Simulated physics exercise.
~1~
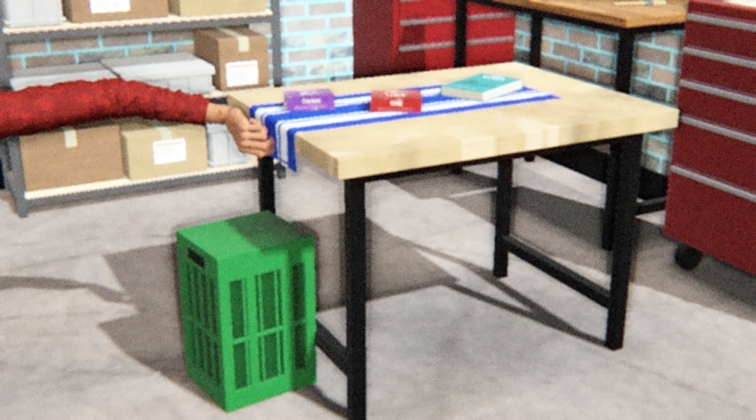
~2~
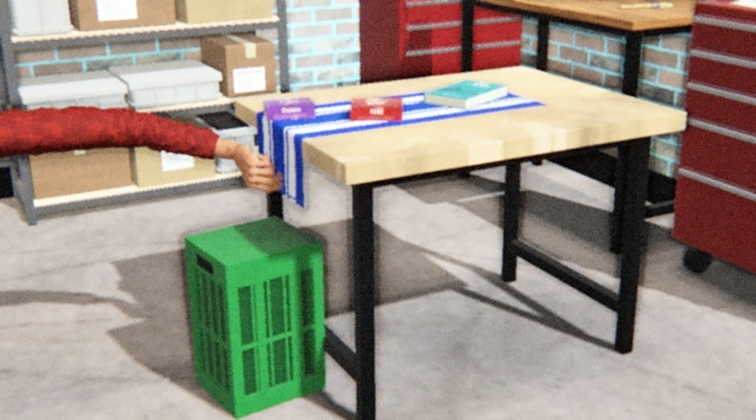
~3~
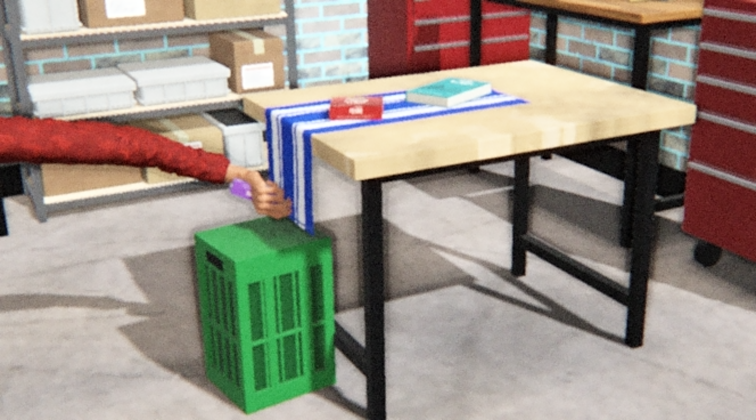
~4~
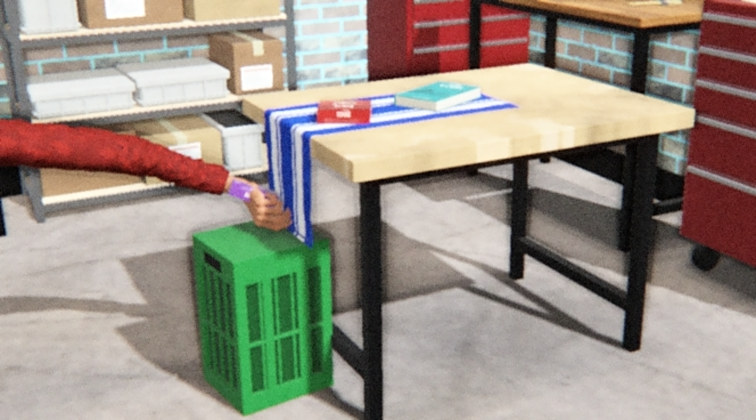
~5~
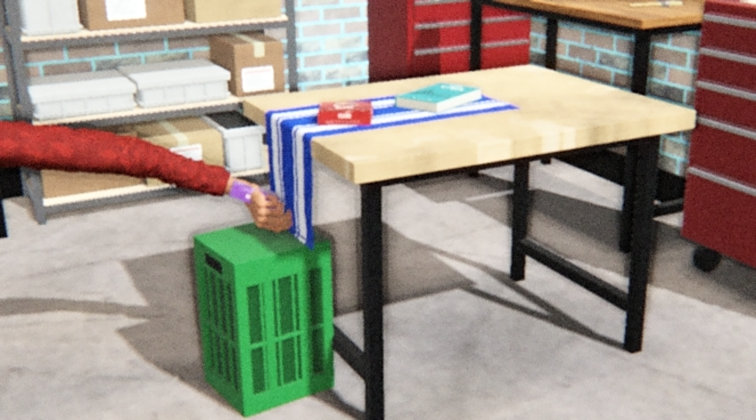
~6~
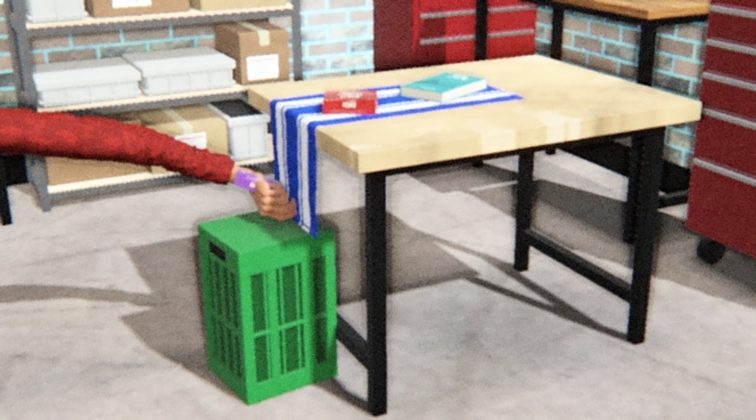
In a workshop, a hand in a red sleeve pulled a striped blue cloth down over a workbench's edge toward a green crate, drawing a red packet and turquoise book along; the purple packet went over the edge, while the other two stayed on top.
